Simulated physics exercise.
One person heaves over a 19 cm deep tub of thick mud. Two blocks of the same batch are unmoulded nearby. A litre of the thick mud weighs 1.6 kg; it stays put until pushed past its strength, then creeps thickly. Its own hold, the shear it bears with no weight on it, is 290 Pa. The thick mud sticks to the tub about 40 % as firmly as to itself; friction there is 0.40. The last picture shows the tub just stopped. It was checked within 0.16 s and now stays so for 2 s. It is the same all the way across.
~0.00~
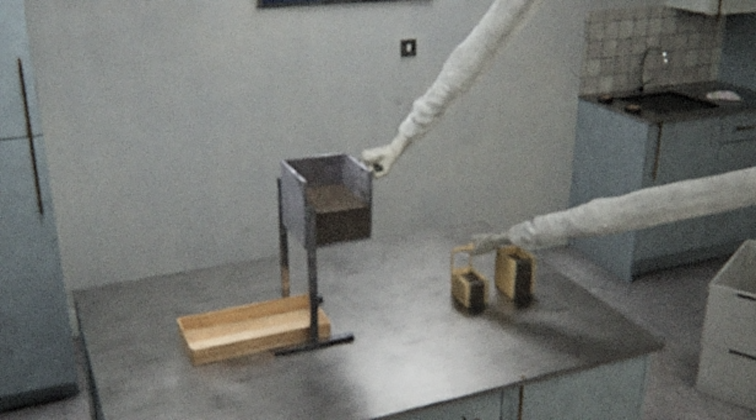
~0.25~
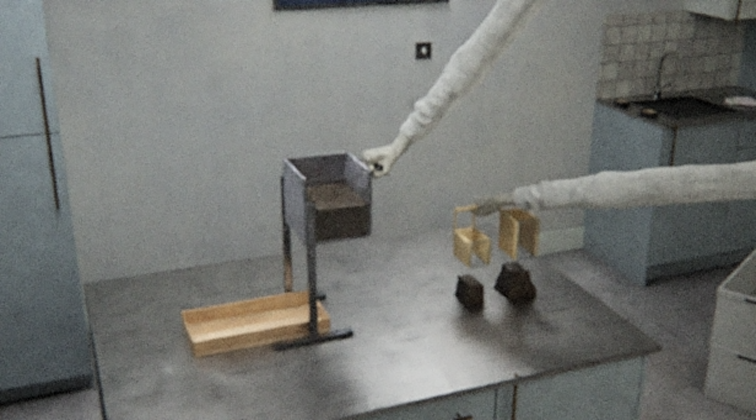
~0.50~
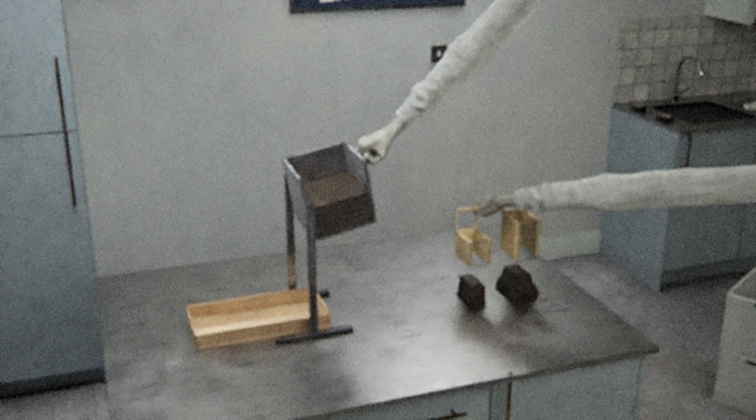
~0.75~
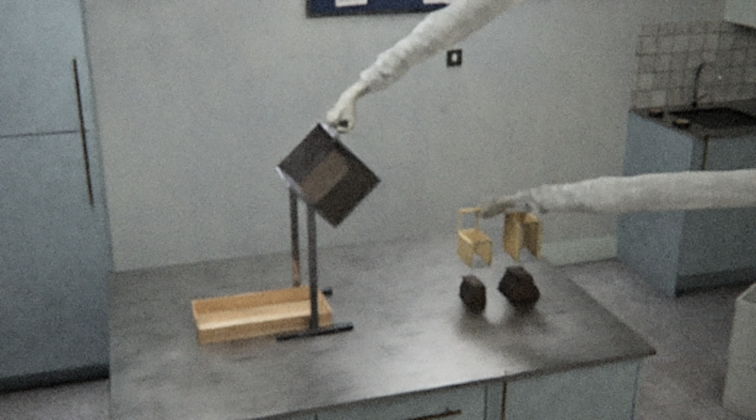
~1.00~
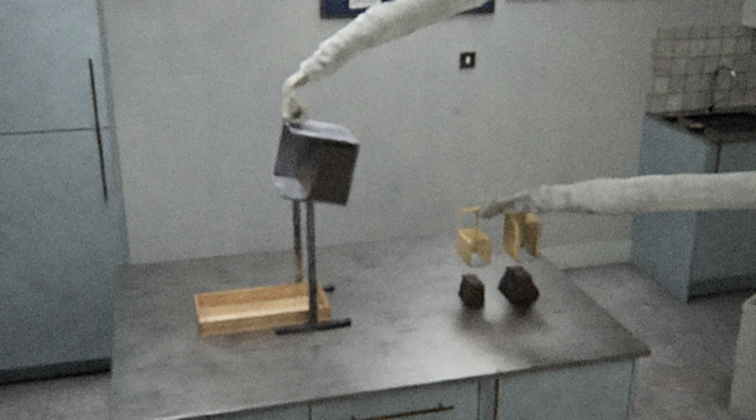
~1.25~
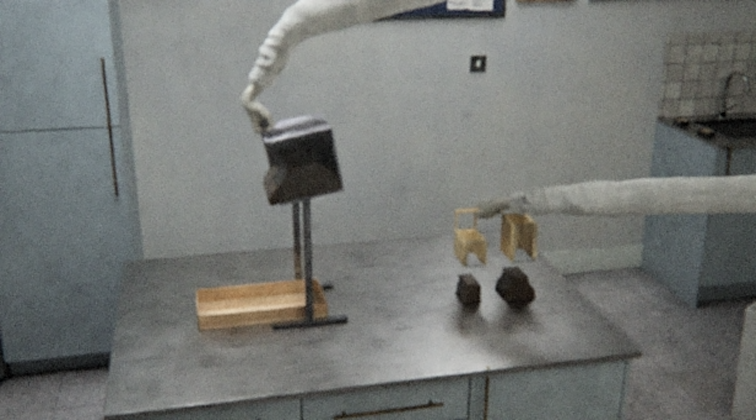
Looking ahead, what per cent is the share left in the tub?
About 35 %.
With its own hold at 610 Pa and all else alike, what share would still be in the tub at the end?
It would be near 55 %.
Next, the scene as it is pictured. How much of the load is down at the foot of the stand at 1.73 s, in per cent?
Some 45 per cent.
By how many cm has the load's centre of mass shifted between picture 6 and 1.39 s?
Roughly 6 cm.
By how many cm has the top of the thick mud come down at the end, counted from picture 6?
Some 6 cm.
After 1.39 s, the tub is at 100 degrees and holds 66 %.
After 1.56 s, the tub is at 100 degrees and holds 46 %.
After 1.73 s, the tub is at 100 degrees and holds 39 %.
After 1.90 s, the tub is at 100 degrees and holds 38 %.
After 3.25 s, the tub is at 100 degrees and holds 35 %.
